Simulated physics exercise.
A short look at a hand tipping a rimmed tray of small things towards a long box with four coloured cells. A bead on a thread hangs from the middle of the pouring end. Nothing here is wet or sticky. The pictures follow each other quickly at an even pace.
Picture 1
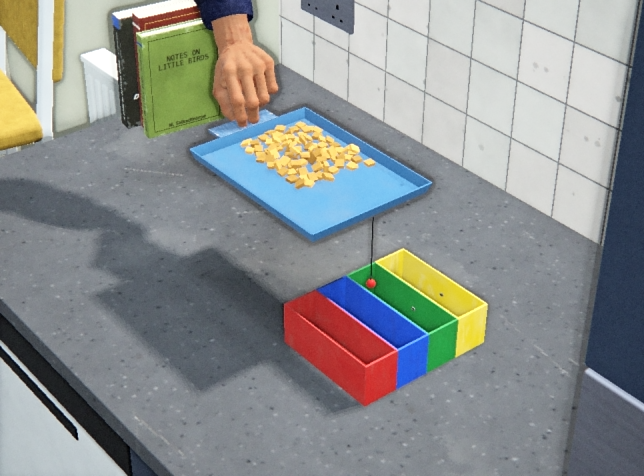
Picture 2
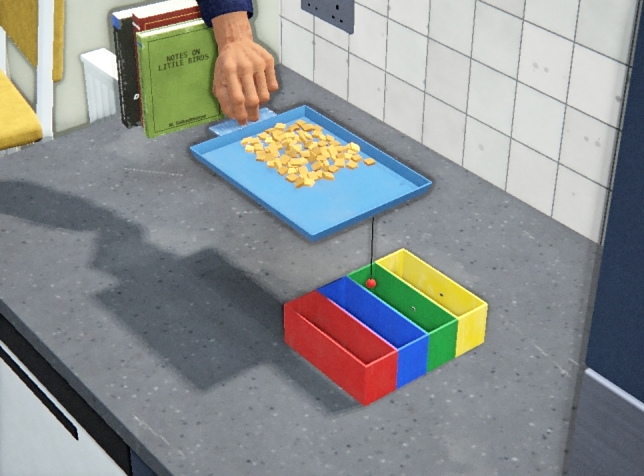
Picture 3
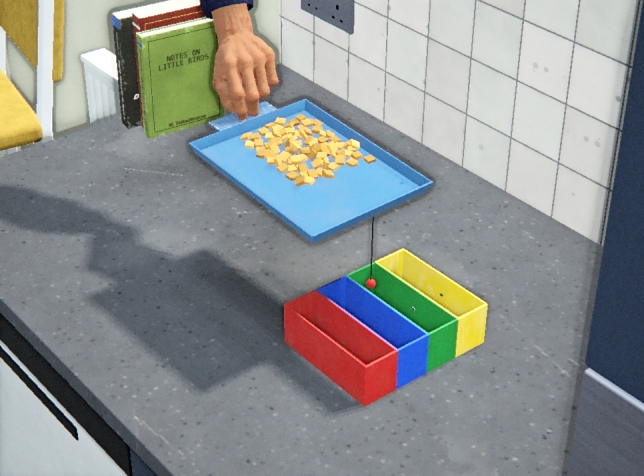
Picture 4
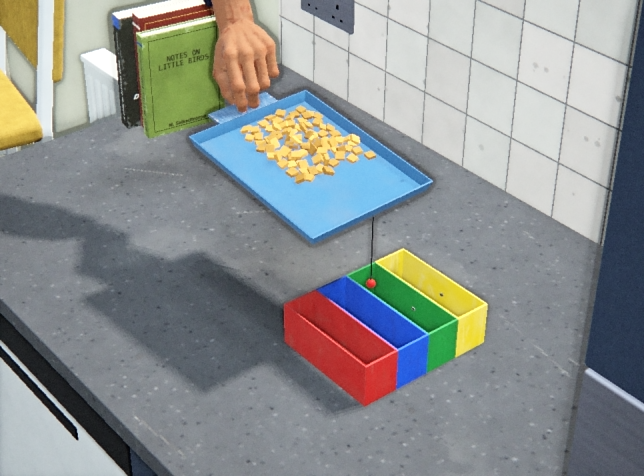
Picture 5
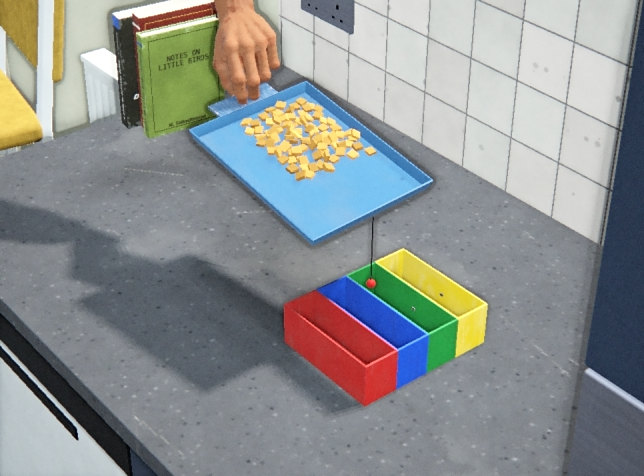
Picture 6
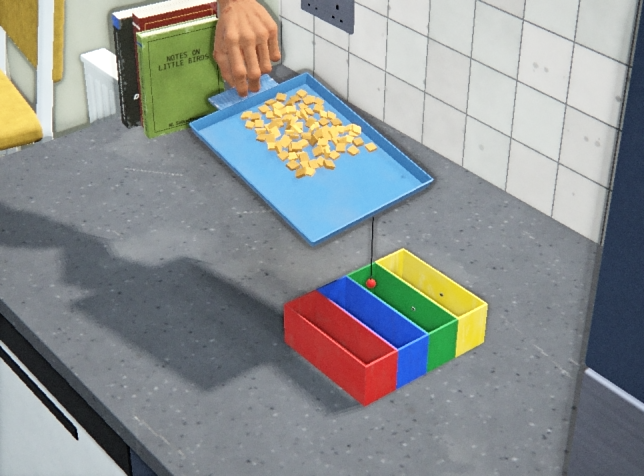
On a speckled grey counter by a white tiled wall, a hand holds the handle of a blue tray of cereal squares, level at first, beside a box with red, blue, green and yellow cells. The hand then slowly raises the handle end, and the tray tilts slightly, its pouring end lowest at the left corner.
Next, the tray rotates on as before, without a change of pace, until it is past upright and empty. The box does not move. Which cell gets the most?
The red cell gets the most.
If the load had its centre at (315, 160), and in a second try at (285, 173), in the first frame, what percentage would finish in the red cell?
First some 60, then 60 per cent.
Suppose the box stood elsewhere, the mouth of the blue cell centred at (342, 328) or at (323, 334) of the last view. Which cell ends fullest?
The first try: That blue cell. The second: That blue cell.
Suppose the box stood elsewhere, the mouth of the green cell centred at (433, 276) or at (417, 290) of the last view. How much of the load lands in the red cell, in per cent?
In turn 10 and 40 in a hundred.
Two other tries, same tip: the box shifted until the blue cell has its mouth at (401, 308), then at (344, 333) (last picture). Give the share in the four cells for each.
In turn 30 and 100 in a hundred.
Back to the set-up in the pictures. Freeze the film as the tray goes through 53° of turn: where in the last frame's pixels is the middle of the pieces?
Near (334, 227).
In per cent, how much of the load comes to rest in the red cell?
Close to 60 per cent.
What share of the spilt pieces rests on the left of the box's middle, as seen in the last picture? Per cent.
It comes to 100 per cent or so.
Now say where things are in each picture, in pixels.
Corners of the pouring end near (313, 231) and (426, 182), level; middle of the load near (304, 155), cereal squares; bead on its thread near (371, 284); red cell near (381, 374); blue cell near (412, 358); green cell near (442, 342); yellow cell near (471, 327), in the first picture.
Corners of the pouring end near (313, 232) and (426, 182), level; middle of the load near (304, 154), in the second picture.
Corners of the pouring end near (313, 233) and (427, 181), tipped barely, lowest at the left corner; middle of the load near (295, 146), in the third picture.
Corners of the pouring end near (313, 234) and (427, 180), tipped a little, lowest at the left corner; middle of the load near (296, 141), in the fourth picture.
Corners of the pouring end near (313, 236) and (427, 180), tipped a little, lowest at the left corner; middle of the load near (296, 135), in the fifth picture.
Corners of the pouring end near (313, 238) and (428, 179), tipped a little, lowest at the left corner; middle of the load near (296, 130); red cell near (381, 374); blue cell near (412, 358); green cell near (442, 342); yellow cell near (471, 327), in the sixth picture.
Shortly afterwards, tray tipped steeply; the bulk on the tray; near a quarter falling or outside the box.
Next, tray tipped right over; near a third on the tray; near a quarter in the red cell; a little in the blue cell; only a few in the green cell; near a quarter falling or outside the box.
Some moments later, tray tipped past a quarter turn; near two thirds in the red cell; near a quarter in the blue cell; only a few in the green cell; a little falling or outside the box.
In the end, tray tipped past a quarter turn; near two thirds in the red cell; near a quarter in the blue cell; only a few in the green cell; none at all in the yellow cell; a little outside the box.
